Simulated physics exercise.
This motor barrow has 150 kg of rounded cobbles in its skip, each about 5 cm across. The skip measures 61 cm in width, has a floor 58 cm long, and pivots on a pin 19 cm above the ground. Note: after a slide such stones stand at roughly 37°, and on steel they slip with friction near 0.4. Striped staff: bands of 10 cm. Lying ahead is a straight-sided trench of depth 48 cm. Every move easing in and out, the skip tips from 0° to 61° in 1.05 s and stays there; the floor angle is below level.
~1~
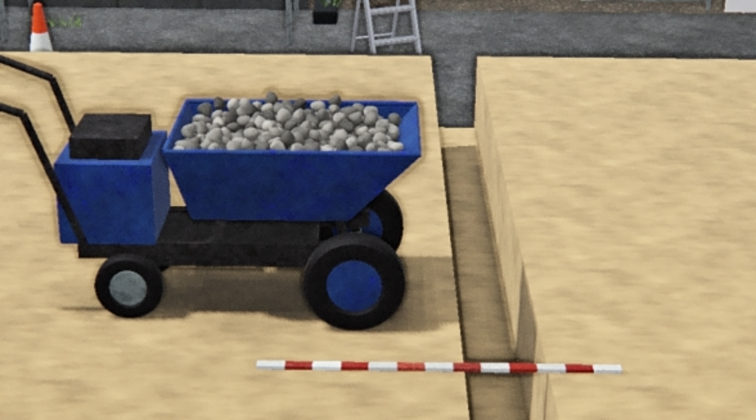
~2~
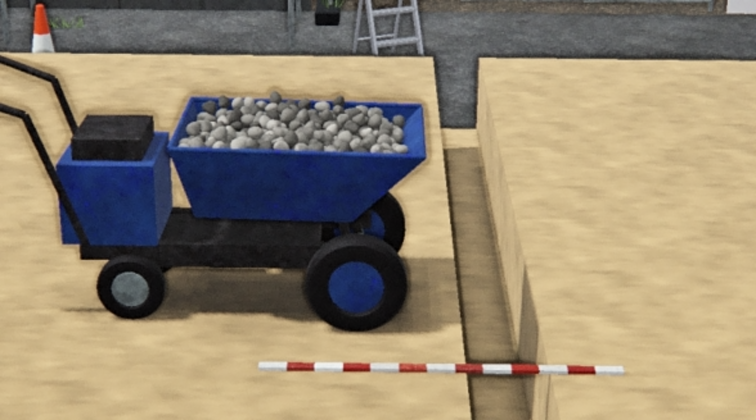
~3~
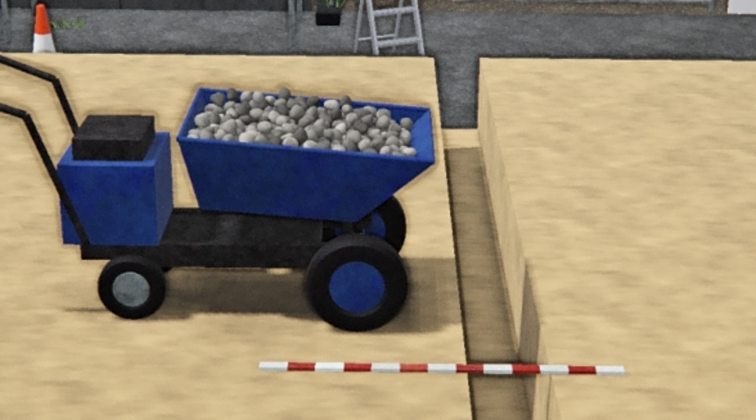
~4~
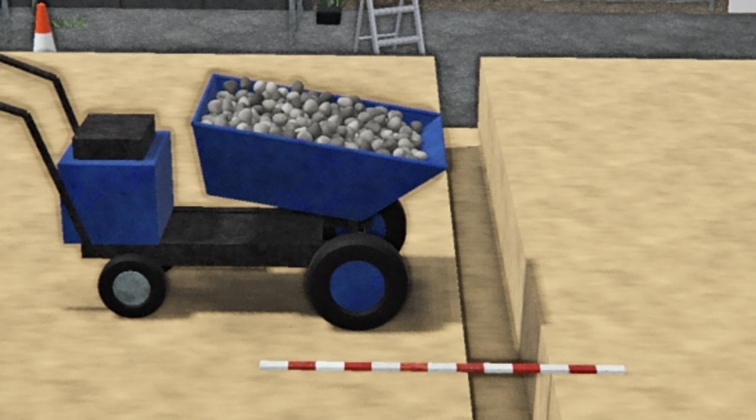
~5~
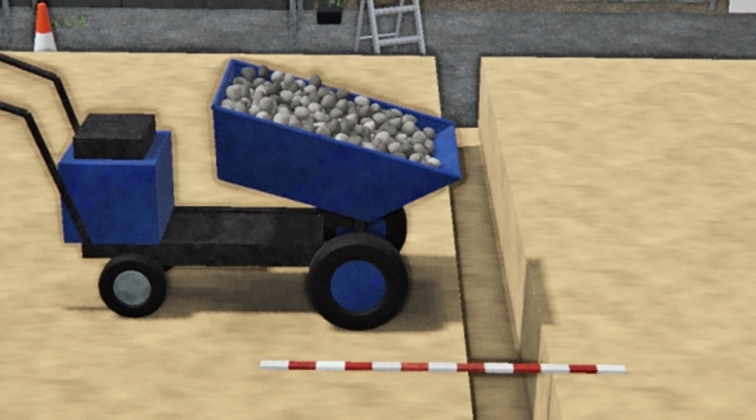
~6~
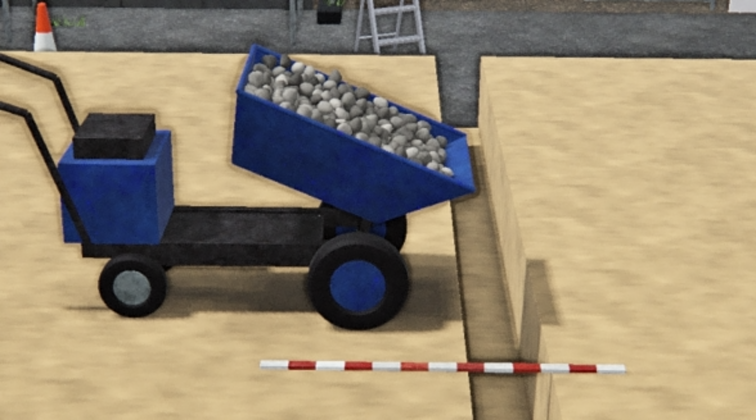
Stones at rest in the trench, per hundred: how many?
Approx. 44 %.
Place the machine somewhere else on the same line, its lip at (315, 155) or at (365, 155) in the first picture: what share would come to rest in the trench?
Roughly 80 in a hundred, then 85 in a hundred.
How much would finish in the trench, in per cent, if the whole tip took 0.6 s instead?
In that case some 35 per cent.
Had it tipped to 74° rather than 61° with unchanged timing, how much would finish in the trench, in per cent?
Around 40 per cent would finish in the trench.
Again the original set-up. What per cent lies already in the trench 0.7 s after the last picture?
Roughly 5 percent of the load.
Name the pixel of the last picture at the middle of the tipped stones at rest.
I'd point somewhere around (555, 294).
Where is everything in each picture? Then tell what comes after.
The first picture shows lip at (420, 155), floor tilted 0°, highest stones at (303, 107).
The second picture shows lip at (426, 157), floor tilted 1°, highest stones at (298, 108).
The third picture shows lip at (435, 162), floor tilted 5°, highest stones at (281, 102).
The fourth picture shows lip at (447, 168), floor tilted 10°, highest stones at (266, 94).
The fifth picture shows lip at (461, 178), floor tilted 16°, highest stones at (255, 83).
The sixth picture shows lip at (474, 190), floor tilted 23°, highest stones at (270, 71).
Then, 0.4 s after the last picture the floor is at 52°, 100 % in the skip; the foremost stones are at (492, 201).
Then, 0.7 s after the last picture the floor is at 61°, 72 % in the skip, 7 % in the trench, 21 % past the trench; the foremost stones are at (599, 280).
Then, 1.1 s after the last picture the floor is at 61°, 36 % in the skip, 12 % in the trench, 53 % past the trench; the foremost stones are at (740, 302).
Then, 3.0 s after the last picture the floor is at 61°, 0 % in the skip, 44 % in the trench, 56 % past the trench; the foremost stones are past the picture's edge.
